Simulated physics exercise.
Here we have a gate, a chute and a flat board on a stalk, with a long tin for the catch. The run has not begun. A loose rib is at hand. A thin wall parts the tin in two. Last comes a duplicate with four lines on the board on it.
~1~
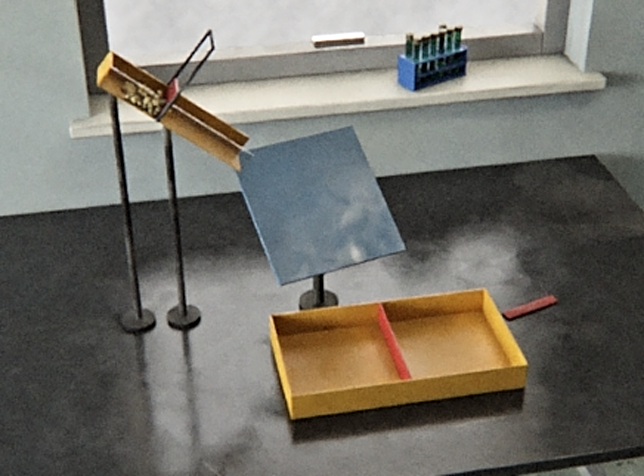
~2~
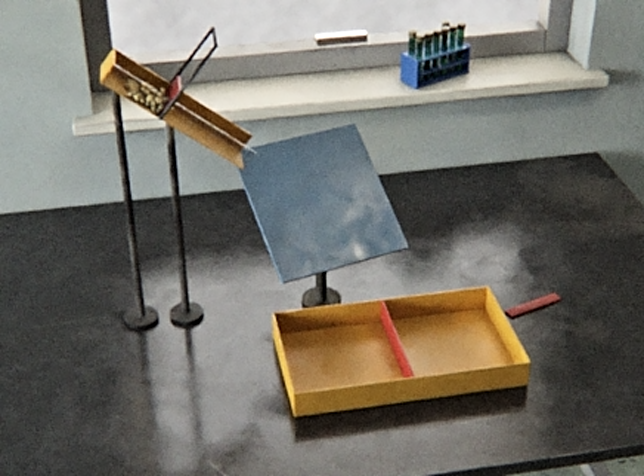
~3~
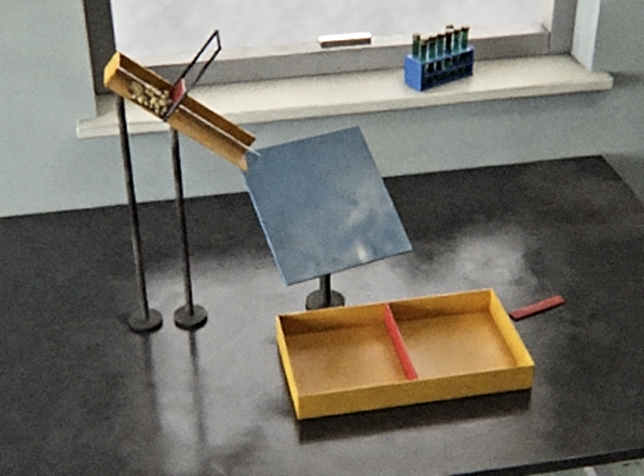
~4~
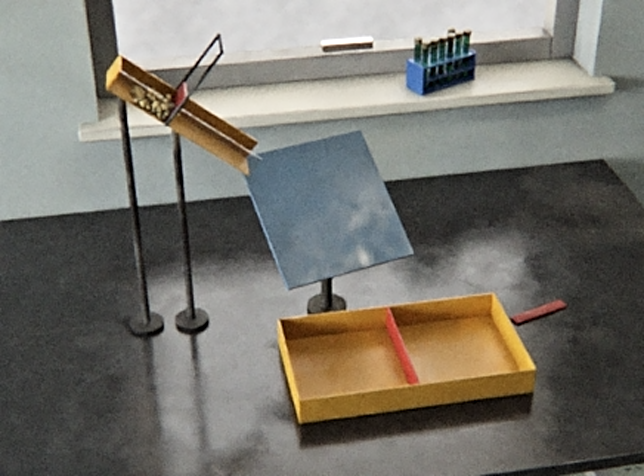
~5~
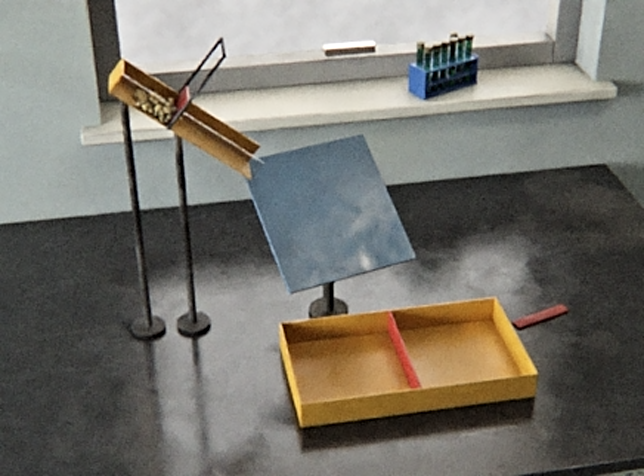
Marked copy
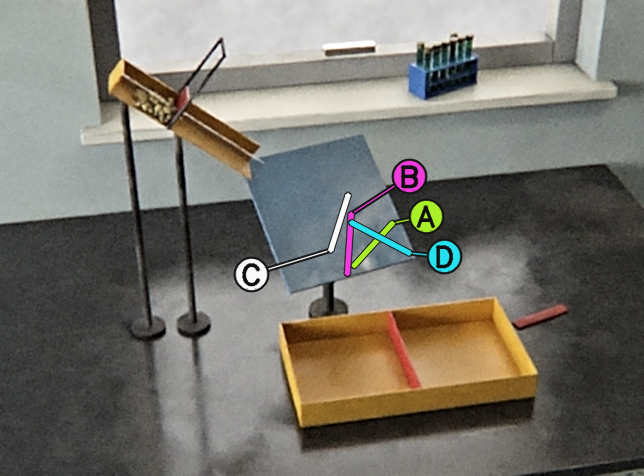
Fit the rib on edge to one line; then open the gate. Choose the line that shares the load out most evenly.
D works best here.
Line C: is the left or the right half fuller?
More lands on the left.
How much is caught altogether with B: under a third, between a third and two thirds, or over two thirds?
It is over two thirds.
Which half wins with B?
More lands on the left.
On the marked copy, line A from (392, 223) to (354, 265); line B from (351, 214) to (347, 273); line C from (348, 195) to (330, 250); line D from (351, 222) to (409, 252).
With A, of what is caught, almost all in the left half, about a tenth in the right.
With B, of what is caught, almost all in the left half, about a tenth in the right.
With C, of what is caught, almost all in the left half, about a tenth in the right.
With D, of what is caught, roughly a third in the left half, roughly two thirds in the right.
